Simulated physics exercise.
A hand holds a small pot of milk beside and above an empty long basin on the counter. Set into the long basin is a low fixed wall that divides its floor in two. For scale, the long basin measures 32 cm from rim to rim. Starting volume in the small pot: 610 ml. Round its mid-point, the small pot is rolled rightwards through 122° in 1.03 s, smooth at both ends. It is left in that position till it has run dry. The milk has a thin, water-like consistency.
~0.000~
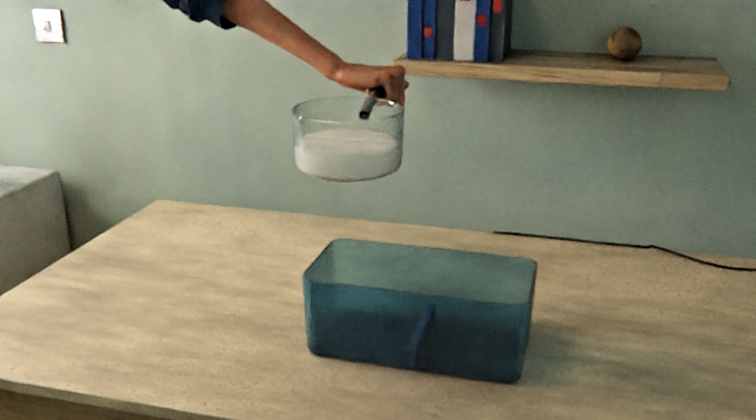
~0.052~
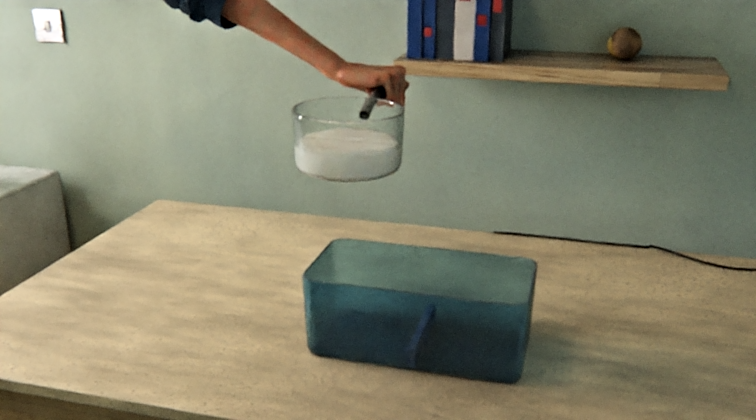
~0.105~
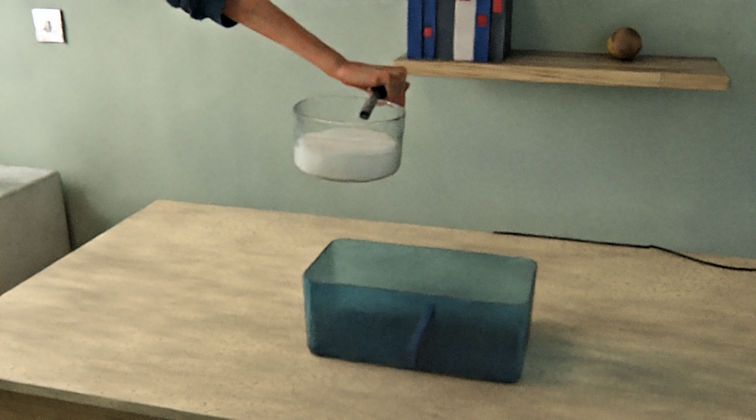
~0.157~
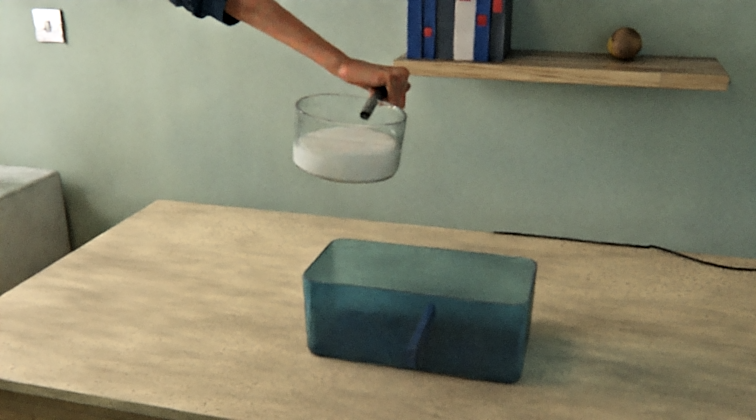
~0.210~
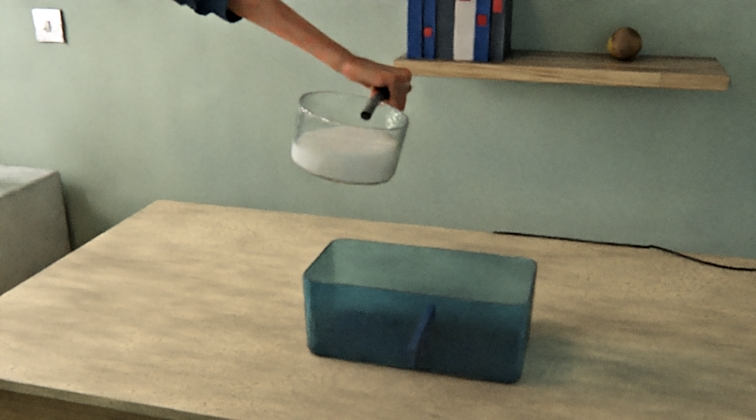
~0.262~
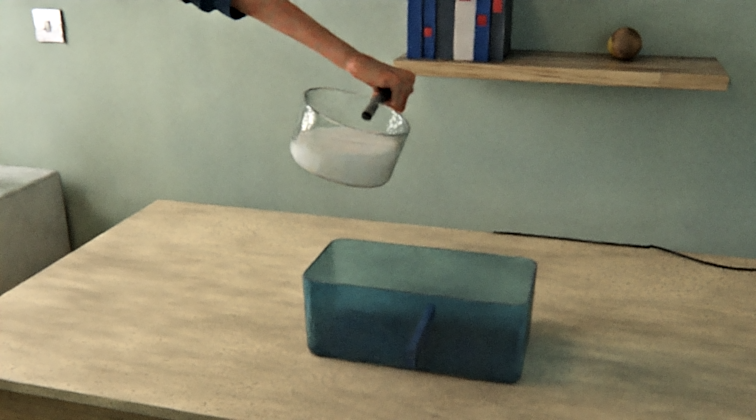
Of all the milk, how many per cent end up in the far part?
Roughly 54 per cent.
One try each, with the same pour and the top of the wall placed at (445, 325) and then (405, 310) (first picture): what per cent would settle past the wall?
Try 1: 25 %; try 2: 75 %.
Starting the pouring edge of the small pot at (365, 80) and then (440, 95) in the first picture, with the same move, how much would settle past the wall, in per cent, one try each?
25 in a hundred, followed by 80 in a hundred.
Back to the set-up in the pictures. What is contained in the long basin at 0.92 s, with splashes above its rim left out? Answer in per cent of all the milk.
Around 78 per cent of the whole.
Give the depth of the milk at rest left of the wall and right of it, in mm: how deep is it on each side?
Some 12 mm on the left and 16 mm on the right.
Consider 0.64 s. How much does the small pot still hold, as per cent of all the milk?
54 %.
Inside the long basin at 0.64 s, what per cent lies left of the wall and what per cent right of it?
Roughly 0 sits left and 4 sits right.
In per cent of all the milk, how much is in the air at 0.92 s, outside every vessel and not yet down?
Some 16 % is up in the air.
After 0.64 s the tilt is 84° and 54 per cent is still to pour, 0 is left of the wall and 4 right of it.
After 0.92 s the tilt is 119° and 6 per cent is still to pour, 25 is left of the wall and 53 right of it.
After 1.21 s the tilt is 122° and 0 per cent is still to pour, 44 is left of the wall and 54 right of it.
After 1.53 s the tilt is 122° and 0 per cent is still to pour, 44 is left of the wall and 54 right of it.
In the end 44 per cent lies left of the wall, 54 right of it and 2 outside.
